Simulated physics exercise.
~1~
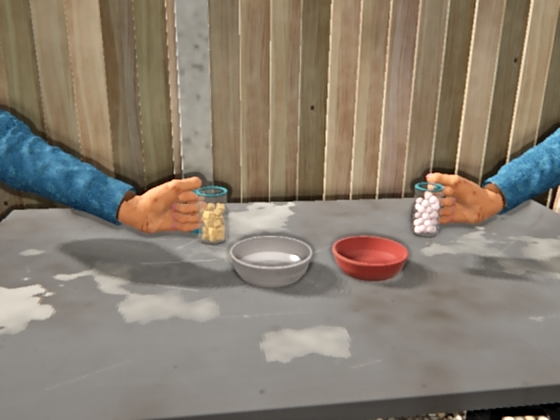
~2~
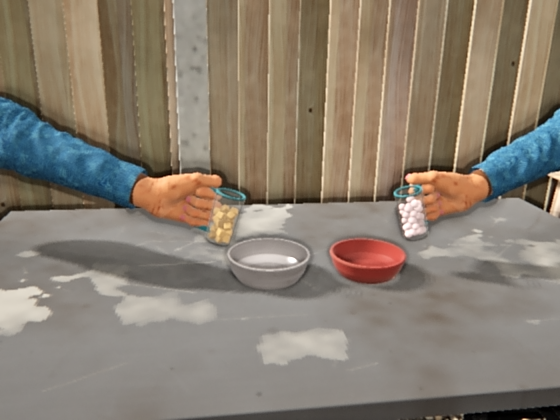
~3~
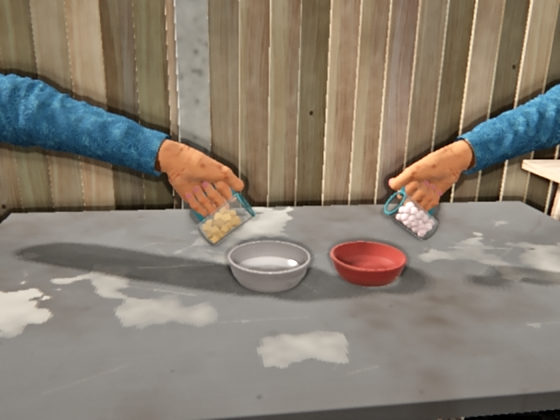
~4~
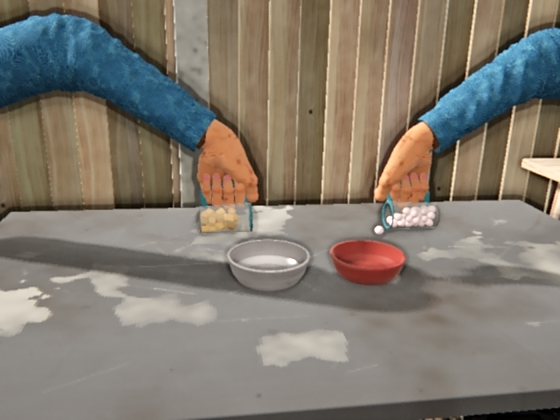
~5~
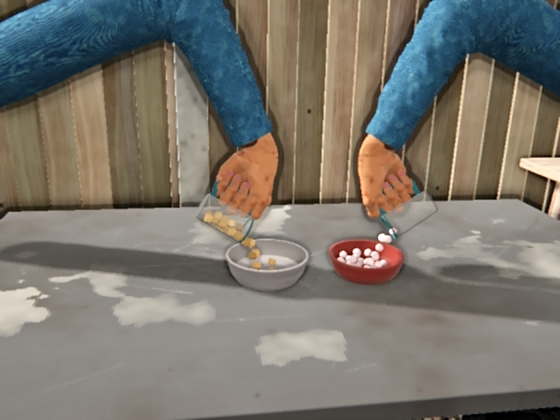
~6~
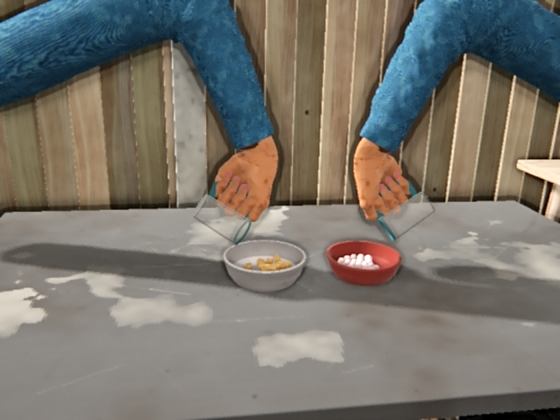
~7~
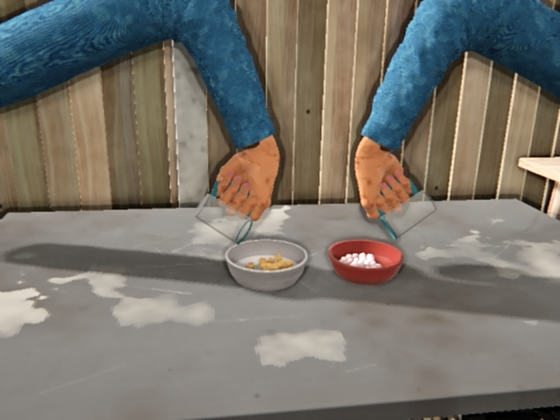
On a worn grey table in front of a wooden plank fence, two blue-sleeved arms reach in from either side, each hand holding a clear cup of small pieces, yellowish on the left and white on the right. The hands bring the cups inward and tilt them toward a grey bowl and a red bowl. As the cups tip past their sides, the white pieces tumble into the red bowl first, while the yellowish ones begin dropping into the grey bowl. Soon both cups are upturned and empty, and all the pieces rest inside the bowls, with none on the table.
